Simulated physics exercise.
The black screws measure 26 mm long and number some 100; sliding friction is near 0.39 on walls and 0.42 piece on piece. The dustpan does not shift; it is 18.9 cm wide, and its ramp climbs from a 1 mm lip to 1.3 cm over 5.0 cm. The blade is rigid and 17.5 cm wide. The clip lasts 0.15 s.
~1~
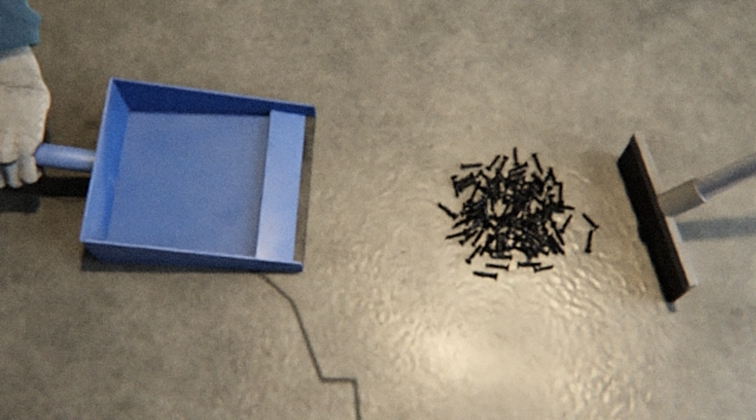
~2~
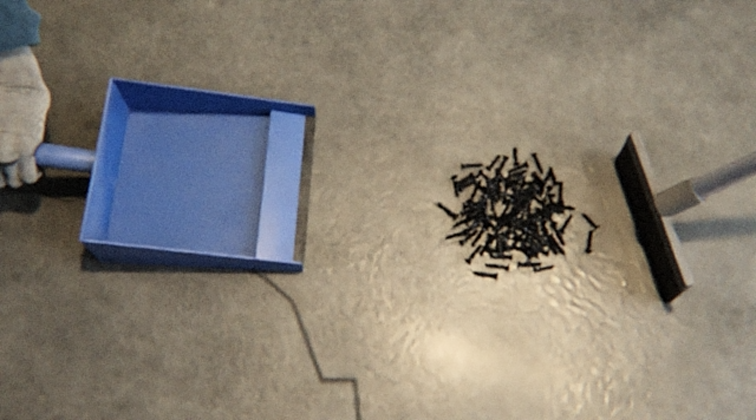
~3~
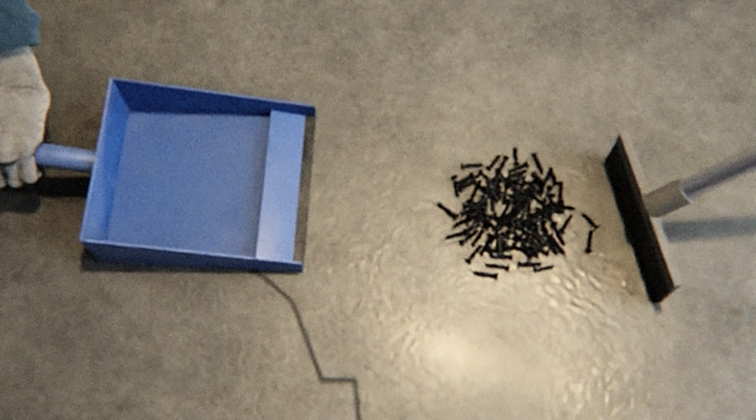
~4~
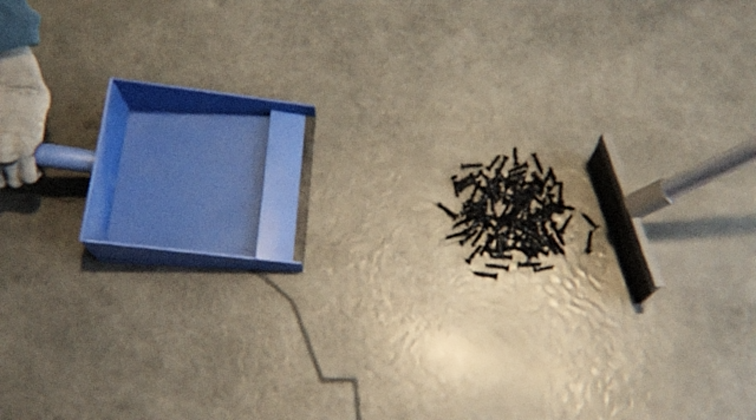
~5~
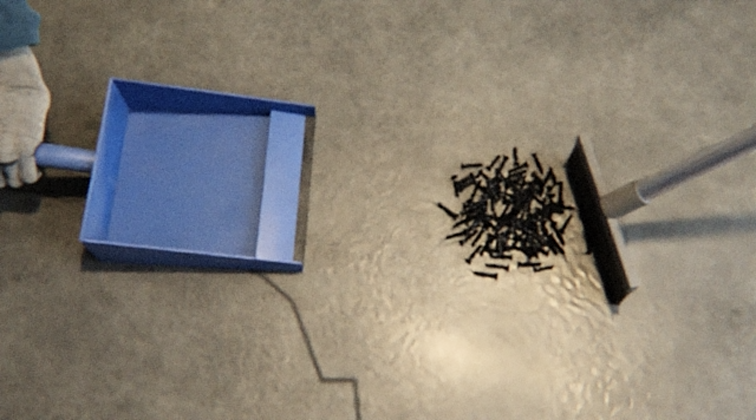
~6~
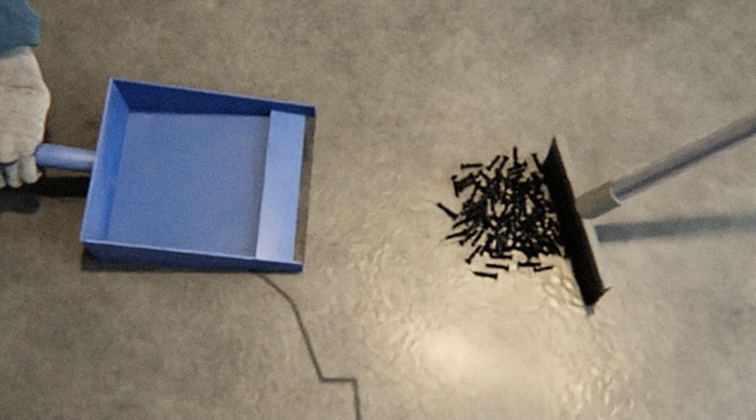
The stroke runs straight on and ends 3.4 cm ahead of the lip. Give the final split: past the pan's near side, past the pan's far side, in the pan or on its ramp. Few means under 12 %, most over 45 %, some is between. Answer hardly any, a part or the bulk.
Near side: A part, far side: Hardly any, pan: A part.
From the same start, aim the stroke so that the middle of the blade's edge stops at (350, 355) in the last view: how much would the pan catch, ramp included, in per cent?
Some 0 per cent.
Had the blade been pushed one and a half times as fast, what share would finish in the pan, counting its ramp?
In that case some 55 per cent.
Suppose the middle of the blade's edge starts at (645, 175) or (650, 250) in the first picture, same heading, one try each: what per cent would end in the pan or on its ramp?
About 25 and 30 per cent.
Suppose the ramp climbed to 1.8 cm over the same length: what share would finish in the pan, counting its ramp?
Then about 25 per cent.
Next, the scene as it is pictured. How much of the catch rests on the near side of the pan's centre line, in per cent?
Some 70 per cent.
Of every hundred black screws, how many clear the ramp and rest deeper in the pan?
Some 5 per cent.
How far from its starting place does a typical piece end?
Roughly 22 cm.
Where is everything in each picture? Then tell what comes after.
In the first picture, blade from (689, 285) to (636, 140), moved 0.0 cm, 0 of the pieces shifted so far; middle of the pieces at (507, 215); pan at (195, 186).
In the second picture, blade from (685, 285) to (632, 140), moved 0.4 cm, 0 of the pieces shifted so far; middle of the pieces at (507, 215).
In the third picture, blade from (674, 285) to (622, 140), moved 1.5 cm, 0 of the pieces shifted so far; middle of the pieces at (507, 215).
In the fourth picture, blade from (655, 286) to (604, 141), moved 3.4 cm, 0 of the pieces shifted so far; middle of the pieces at (507, 215).
In the fifth picture, blade from (630, 287) to (581, 141), moved 5.9 cm, 1 of the pieces shifted so far; middle of the pieces at (507, 215).
In the sixth picture, blade from (605, 287) to (557, 142), moved 8.5 cm, 17 of the pieces shifted so far; middle of the pieces at (507, 215); pan at (195, 186).
Then, 0.14 s after the last picture, middle of the blade 17 cm from the lip; 0 % over the lip, far side 0 %, near side 5 %.
Then, 0.24 s after the last picture, middle of the blade 8 cm from the lip; 0 % over the lip, far side 0 %, near side 15 %.
Then, 0.47 s after the last picture, middle of the blade 6 cm from the lip; 30 % over the lip, far side 5 %, near side 20 %.
In the end, near side 20 %, far side 5 %, pan 25 %, in front of the lip or behind the blade 50 %.
